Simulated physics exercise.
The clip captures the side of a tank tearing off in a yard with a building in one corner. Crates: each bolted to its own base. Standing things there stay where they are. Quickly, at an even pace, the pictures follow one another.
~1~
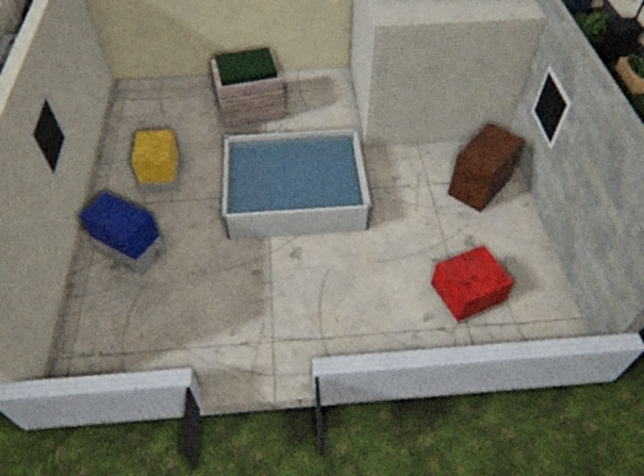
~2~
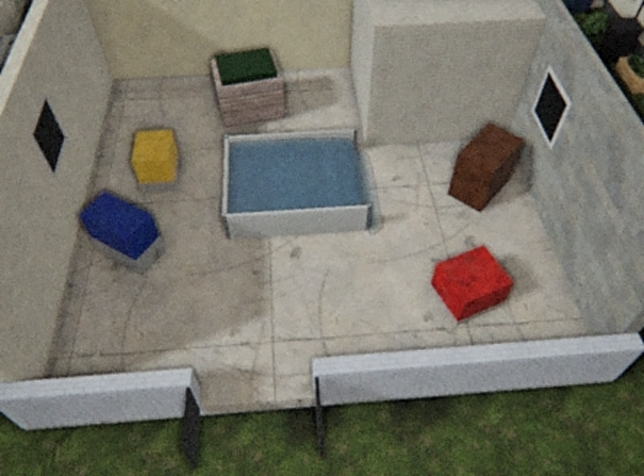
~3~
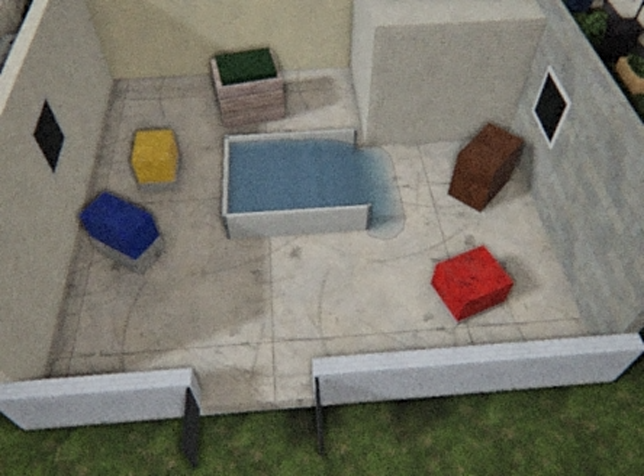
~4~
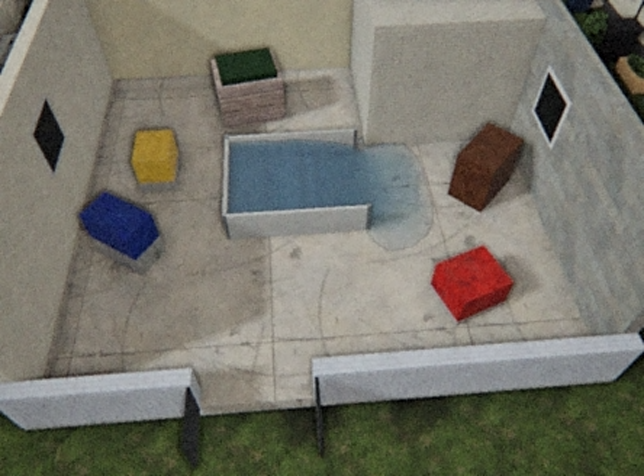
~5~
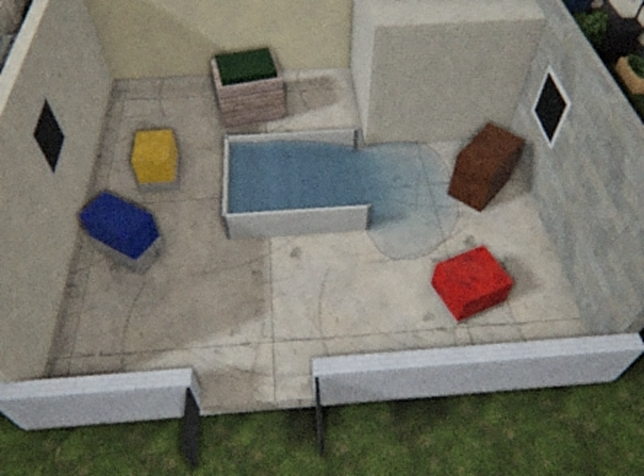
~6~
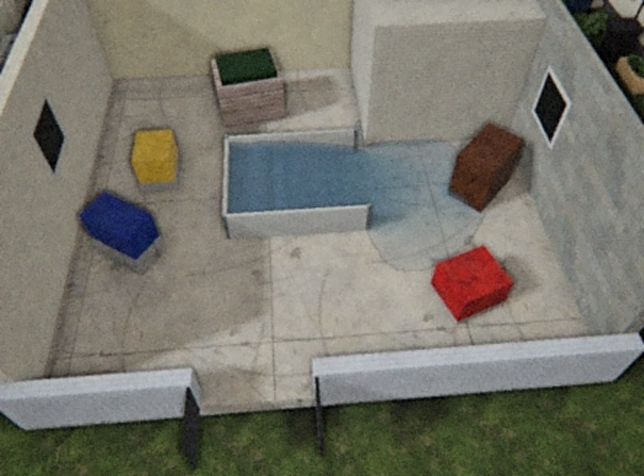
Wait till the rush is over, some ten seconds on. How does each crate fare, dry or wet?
At the end, the red crate will have water on it, the blue crate will have no water on it, the yellow crate will have no water on it.
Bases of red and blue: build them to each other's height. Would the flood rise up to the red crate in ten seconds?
The red one stays out of it.
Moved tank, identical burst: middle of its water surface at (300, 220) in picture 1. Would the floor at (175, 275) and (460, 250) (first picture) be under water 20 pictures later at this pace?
Untouched, then submerged.
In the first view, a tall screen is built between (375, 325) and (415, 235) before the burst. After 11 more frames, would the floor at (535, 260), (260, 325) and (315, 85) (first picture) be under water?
Outcome by spot, in order - watered, unwatered, unwatered.
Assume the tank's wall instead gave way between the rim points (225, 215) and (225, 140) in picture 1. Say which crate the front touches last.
I'd go with the red-painted one.
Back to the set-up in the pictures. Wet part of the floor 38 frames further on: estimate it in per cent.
I'd say 55 per cent.
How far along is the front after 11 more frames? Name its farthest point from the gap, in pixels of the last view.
Farthest reach: (597, 358).
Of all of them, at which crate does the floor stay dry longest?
Result - the crate marked yellow.
A moment on, water covers 15 % of the floor; the red crate water round its plinth, the blue crate not reached, the yellow crate not reached.
Next, water covers 20 % of the floor; the red crate water round its plinth, the blue crate not reached, the yellow crate not reached.
Then, water covers 25 % of the floor; the red crate water round its plinth, the blue crate not reached, the yellow crate not reached.
Later, water covers 55 % of the floor; the red crate water round its plinth, the blue crate not reached, the yellow crate not reached.
In the end, water covers 70 % of the floor; the red crate was topped, the blue crate stayed above the water, the yellow crate stayed above the water.
